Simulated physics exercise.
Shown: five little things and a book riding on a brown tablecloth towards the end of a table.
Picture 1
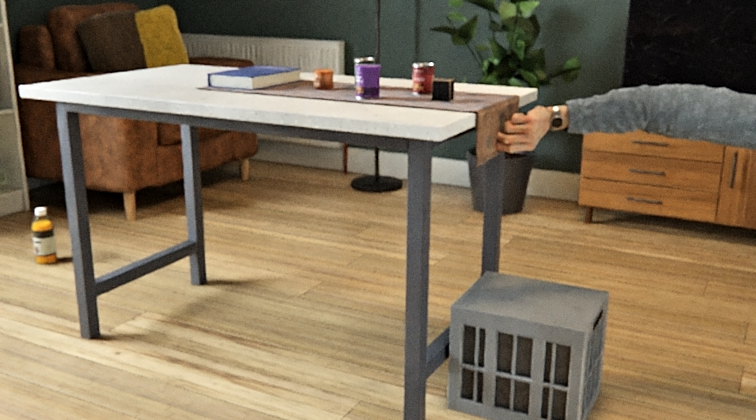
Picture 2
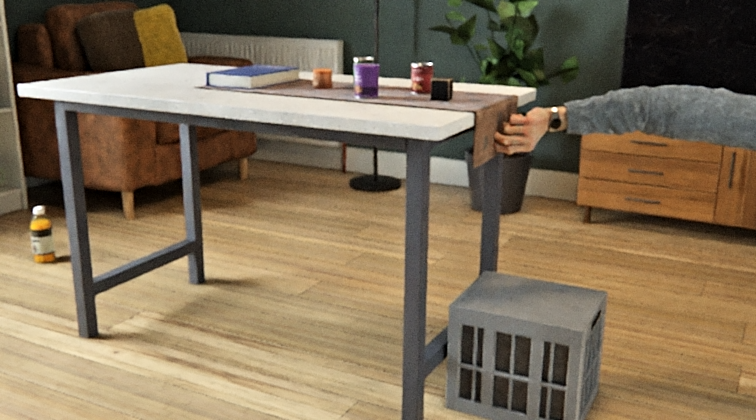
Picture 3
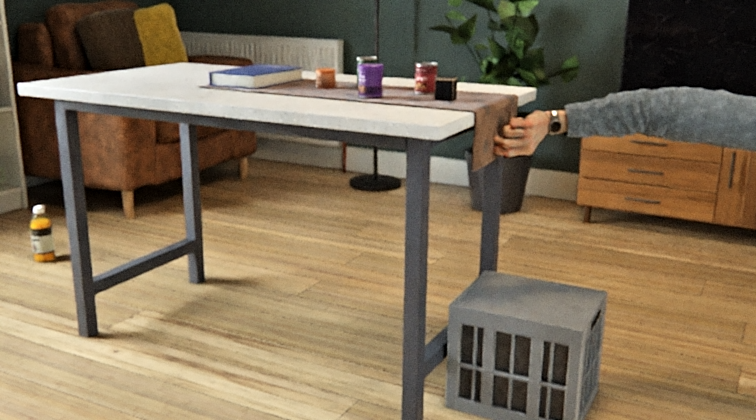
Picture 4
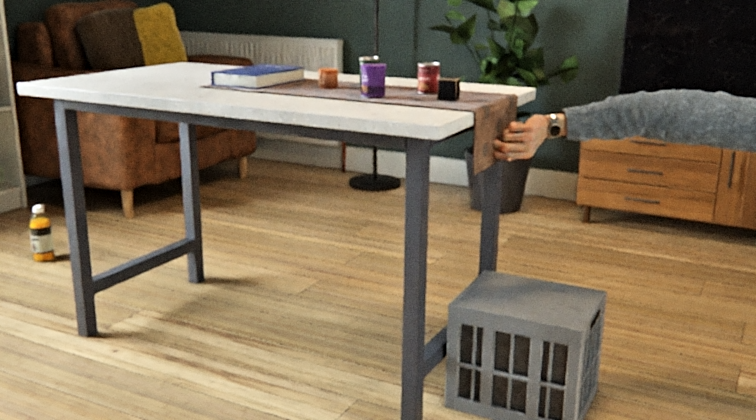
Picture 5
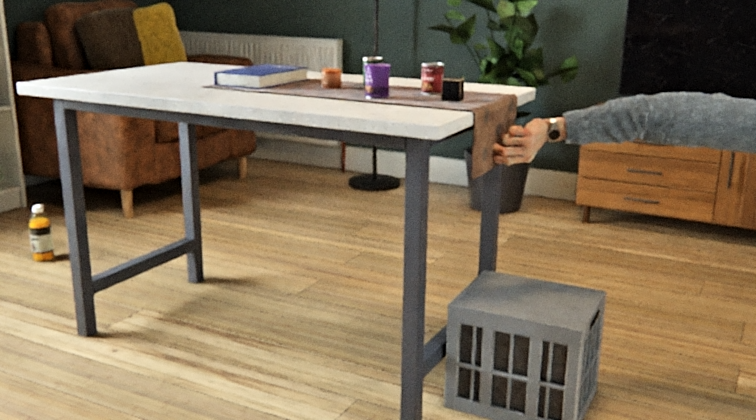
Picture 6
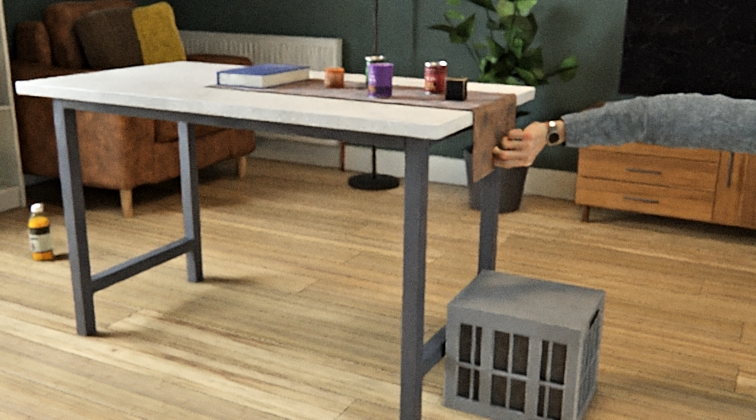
The clip opens on a white-topped table with a blue book, small cans and pots, and a black cube on a brown cloth, its end gripped by a hand at right. The hand draws the cloth slightly down over the table's edge, and the small items shift slightly rightward with it.
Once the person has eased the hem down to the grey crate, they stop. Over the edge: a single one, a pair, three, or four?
Only three fail to stay up.
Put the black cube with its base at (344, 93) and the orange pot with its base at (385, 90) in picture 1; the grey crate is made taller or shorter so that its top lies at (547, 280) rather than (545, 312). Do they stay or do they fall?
The black cube stays on, the orange pot holds on.
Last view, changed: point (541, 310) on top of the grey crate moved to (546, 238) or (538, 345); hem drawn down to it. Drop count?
Count: 1, then 4.
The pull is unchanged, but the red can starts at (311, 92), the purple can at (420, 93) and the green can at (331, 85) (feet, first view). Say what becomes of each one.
As for the red can, it stays aboard; the purple can goes off; the green can stays aboard.
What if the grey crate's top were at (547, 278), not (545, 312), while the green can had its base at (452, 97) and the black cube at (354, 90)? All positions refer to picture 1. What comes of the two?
The green can ends up off while the black cube ends up on top.
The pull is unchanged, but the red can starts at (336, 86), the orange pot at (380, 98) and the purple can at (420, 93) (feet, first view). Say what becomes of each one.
The red can ends up on top still, the orange pot ends up off the top, the purple can ends up off the top.
Soon after, hem near (493, 203); all still up.
Then, hem near (492, 253); black cube and red can gone.
Further on, hem on the crate; black cube, red can and purple can gone.
At rest, hem on the crate; black cube, red can and purple can gone. It carries off three.
